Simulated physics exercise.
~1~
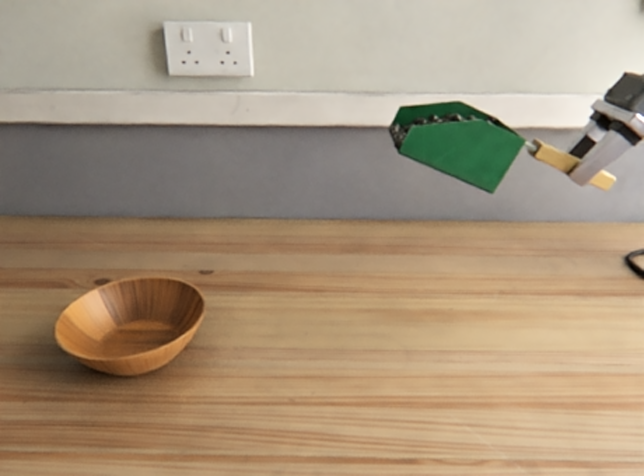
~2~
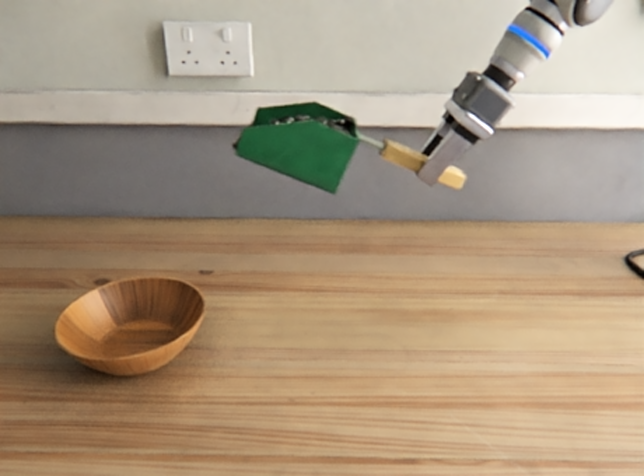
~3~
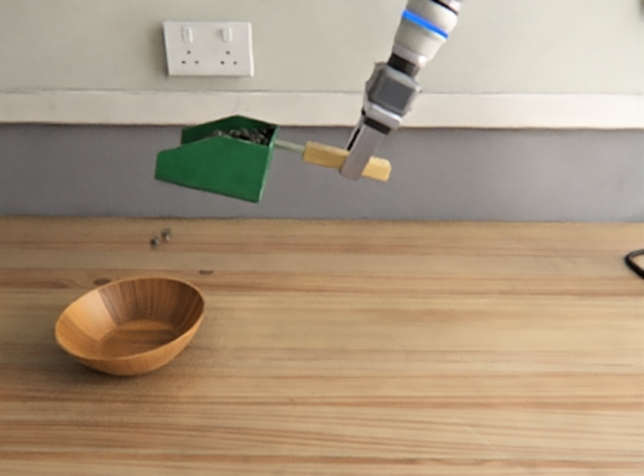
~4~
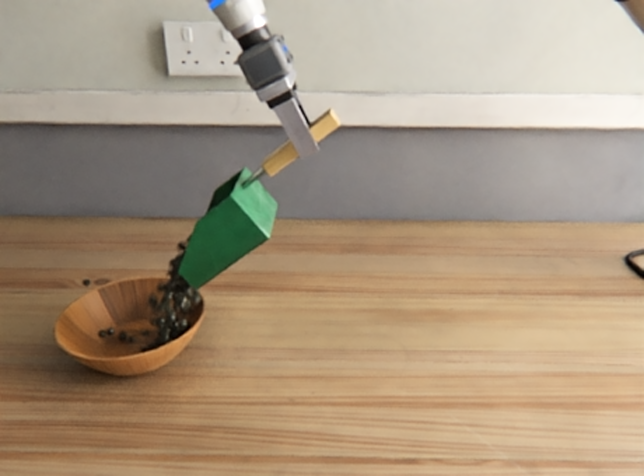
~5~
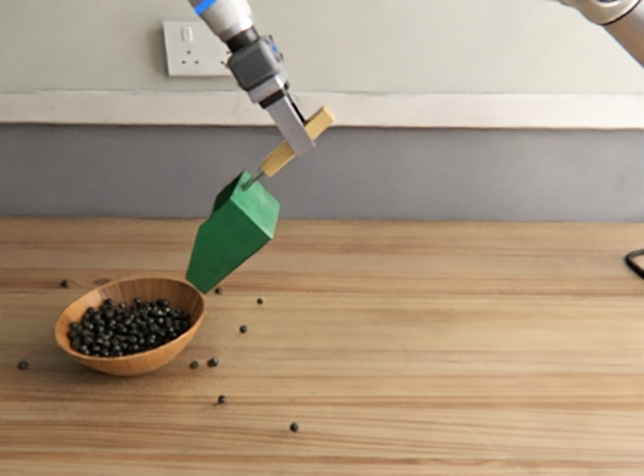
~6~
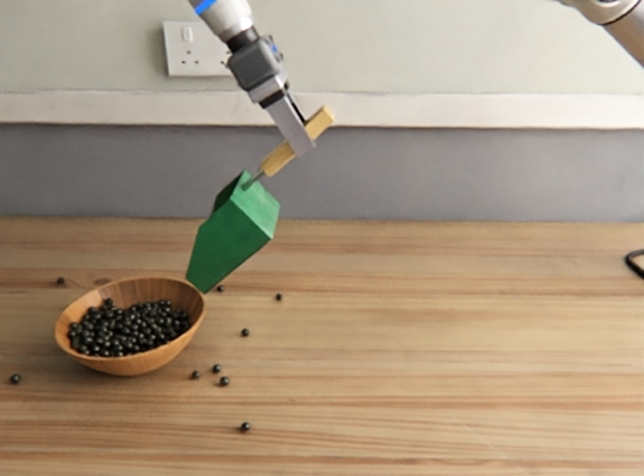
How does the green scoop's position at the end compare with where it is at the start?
At the start the scoop is held high over the right side of the table, well away from the bowl. By the end it is farther left and lower, with its lip close to the bowl's right rim.
